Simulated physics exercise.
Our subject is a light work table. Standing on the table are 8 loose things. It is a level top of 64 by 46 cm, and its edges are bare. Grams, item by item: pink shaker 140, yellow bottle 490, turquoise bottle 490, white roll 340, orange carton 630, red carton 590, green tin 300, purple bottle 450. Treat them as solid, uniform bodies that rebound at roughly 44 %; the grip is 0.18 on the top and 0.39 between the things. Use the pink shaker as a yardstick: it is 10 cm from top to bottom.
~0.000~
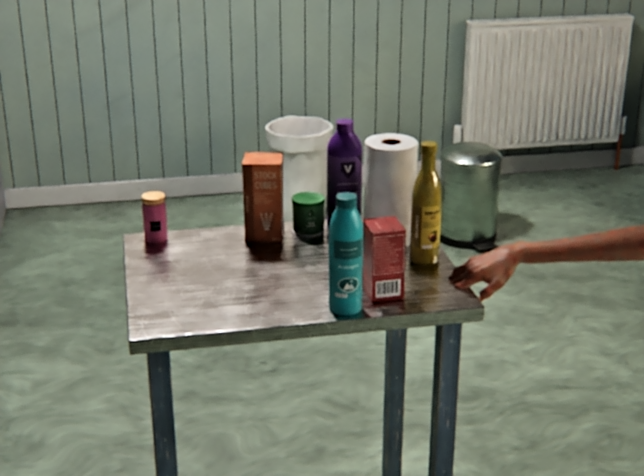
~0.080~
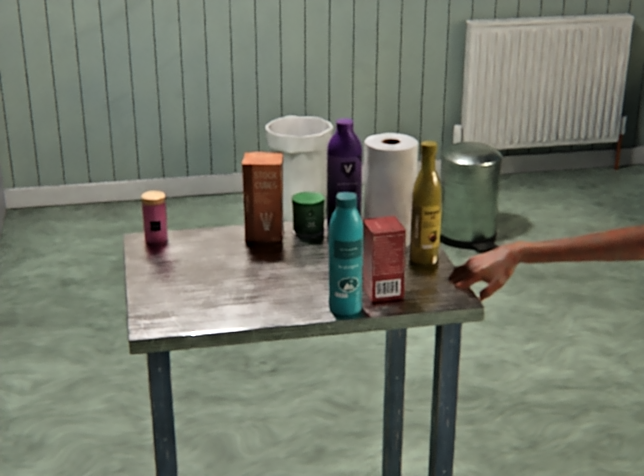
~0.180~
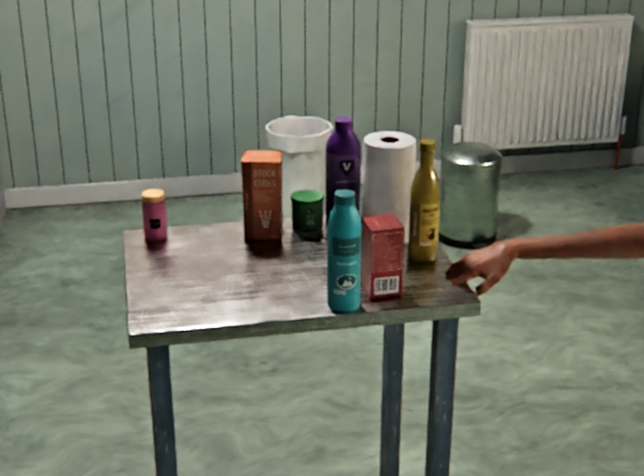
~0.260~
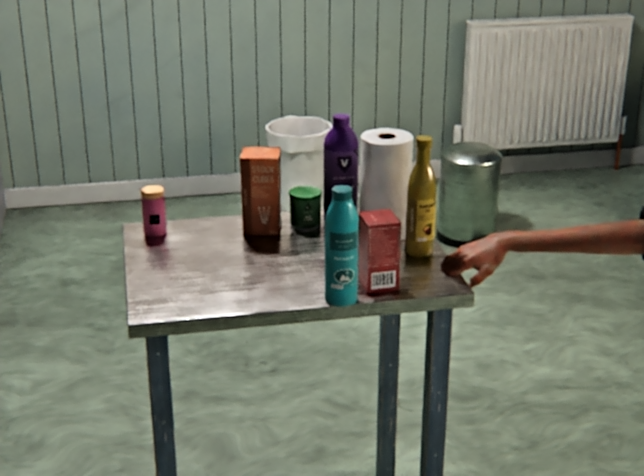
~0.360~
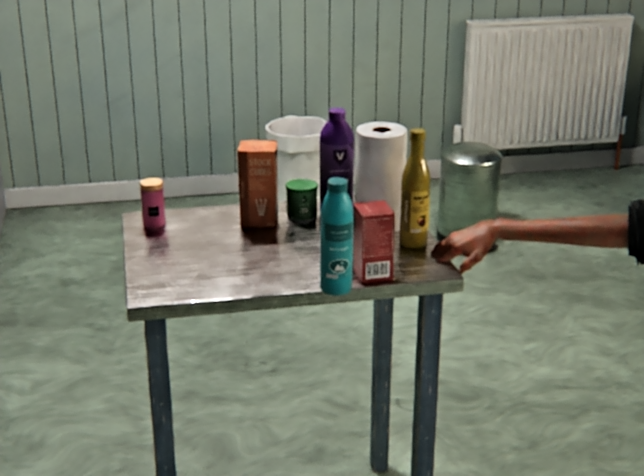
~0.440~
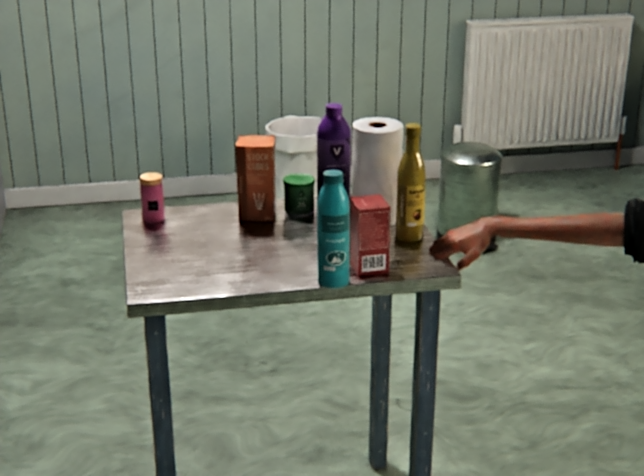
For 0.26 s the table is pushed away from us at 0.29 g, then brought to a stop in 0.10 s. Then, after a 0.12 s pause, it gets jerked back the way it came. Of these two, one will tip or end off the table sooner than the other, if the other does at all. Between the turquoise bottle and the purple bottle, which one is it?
I would say the latter of the pair.
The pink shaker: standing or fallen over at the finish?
Here's what happens: The pink shaker comes down.
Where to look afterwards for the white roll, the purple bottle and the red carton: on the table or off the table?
White roll: Stays in bounds; purple bottle: Goes out of bounds; red carton: Stays in bounds.
By 0.94 s, pink shaker, orange carton, green tin and purple bottle now off the table; turquoise bottle 6 cm from its spot near (339, 239); yellow bottle 8 cm from its spot.
By 1.24 s, turquoise bottle 5 cm from its spot near (340, 243); yellow bottle 6 cm from its spot; white roll 6 cm from its spot.
When it is over (1.6 s), off the table, pink shaker, orange carton, green tin and purple bottle; not toppled but over 5 cm from the start, yellow bottle, white roll and red carton; turquoise bottle within 5 cm of the start. End places, in pixels of the last picture, turquoise bottle near (340, 243). Turquoise bottle was never lost; purple bottle went at 0.72 s.
